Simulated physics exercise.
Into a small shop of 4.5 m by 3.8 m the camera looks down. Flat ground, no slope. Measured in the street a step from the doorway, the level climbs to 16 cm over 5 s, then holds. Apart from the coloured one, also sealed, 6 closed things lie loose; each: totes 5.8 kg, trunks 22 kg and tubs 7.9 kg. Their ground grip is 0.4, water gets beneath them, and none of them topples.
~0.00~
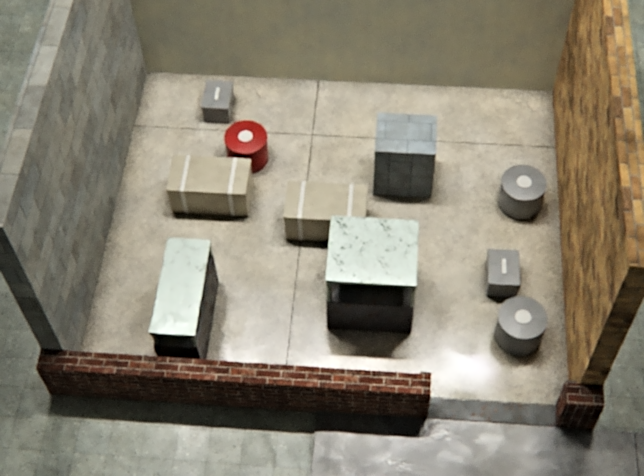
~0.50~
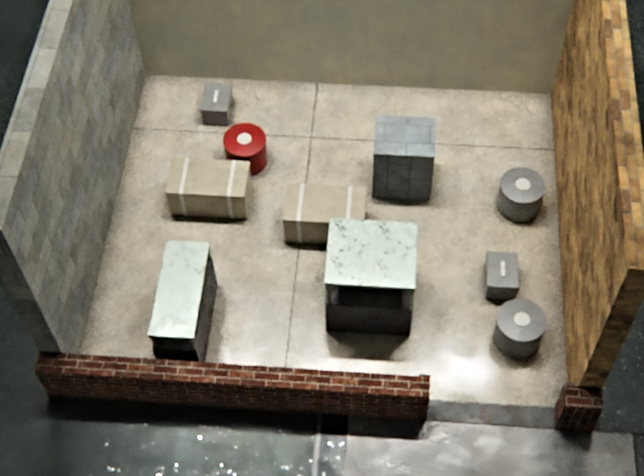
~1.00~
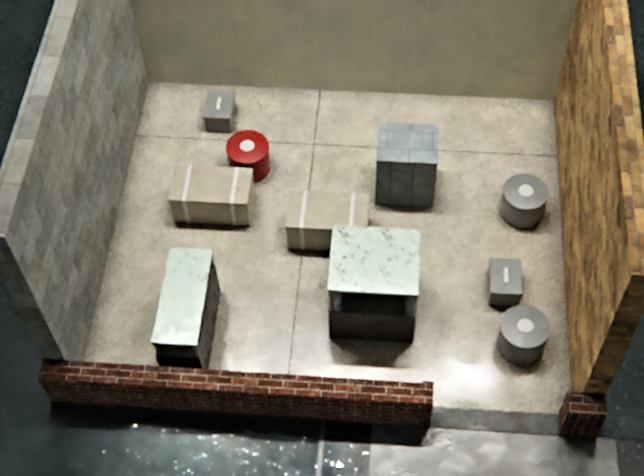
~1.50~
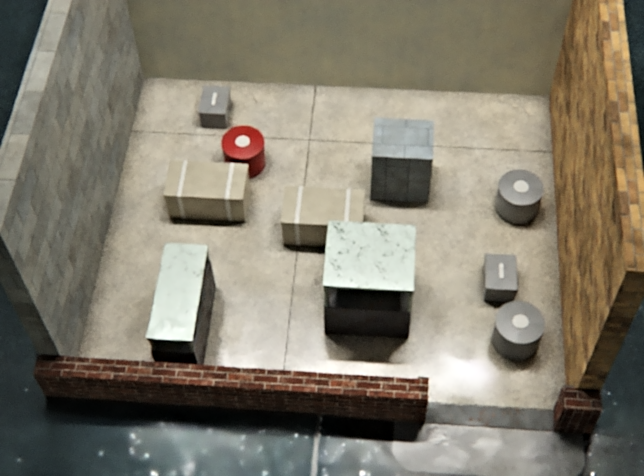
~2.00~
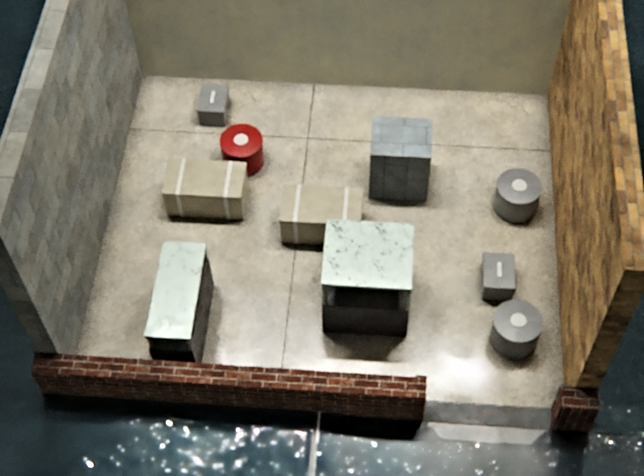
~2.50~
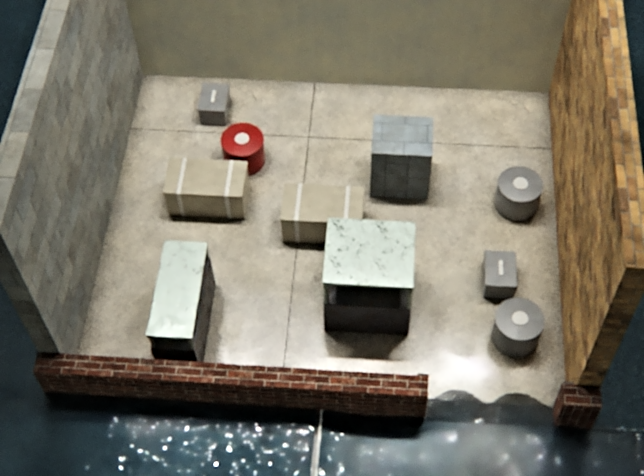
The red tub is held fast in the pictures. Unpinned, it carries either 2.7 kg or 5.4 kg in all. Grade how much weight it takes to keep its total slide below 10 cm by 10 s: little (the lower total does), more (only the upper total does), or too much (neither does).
Grade: More.
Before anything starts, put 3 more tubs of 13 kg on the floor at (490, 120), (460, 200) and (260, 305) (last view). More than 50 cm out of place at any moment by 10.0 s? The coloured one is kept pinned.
First: Beyond the limit; second: Beyond the limit; third: Inside the limit.
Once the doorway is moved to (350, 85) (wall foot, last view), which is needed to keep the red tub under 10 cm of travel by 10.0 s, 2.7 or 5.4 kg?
That way, neither mass suffices.
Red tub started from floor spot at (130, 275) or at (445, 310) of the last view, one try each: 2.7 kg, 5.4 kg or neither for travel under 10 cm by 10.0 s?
Log: Try 1 the lighter pick works; try 2 neither pick works.
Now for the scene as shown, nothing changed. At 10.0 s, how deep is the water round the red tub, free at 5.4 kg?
4 cm, roughly.
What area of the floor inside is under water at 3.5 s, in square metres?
Wet area: Approx. 1.0 m2.
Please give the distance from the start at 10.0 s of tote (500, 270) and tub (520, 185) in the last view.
In turn: 250 cm, 140 cm.
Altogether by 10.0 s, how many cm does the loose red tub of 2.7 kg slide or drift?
Some 30 centimetres of travel in total.
After 3.5 s the red tub would be 0 cm from its start with 2.7 kg and 0 cm from its start with 5.4 kg; 0 cm of water round it then.
After 4.5 s the red tub would be 0 cm from its start with 2.7 kg and 0 cm from its start with 5.4 kg; 0 cm of water round it then.
After 7.0 s the red tub would be 0 cm from its start with 2.7 kg and 0 cm from its start with 5.4 kg; 1 cm of water round it then.
After 10.0 s the red tub would be 23 cm from its start with 2.7 kg and 3 cm from its start with 5.4 kg; 4 cm of water round it then.
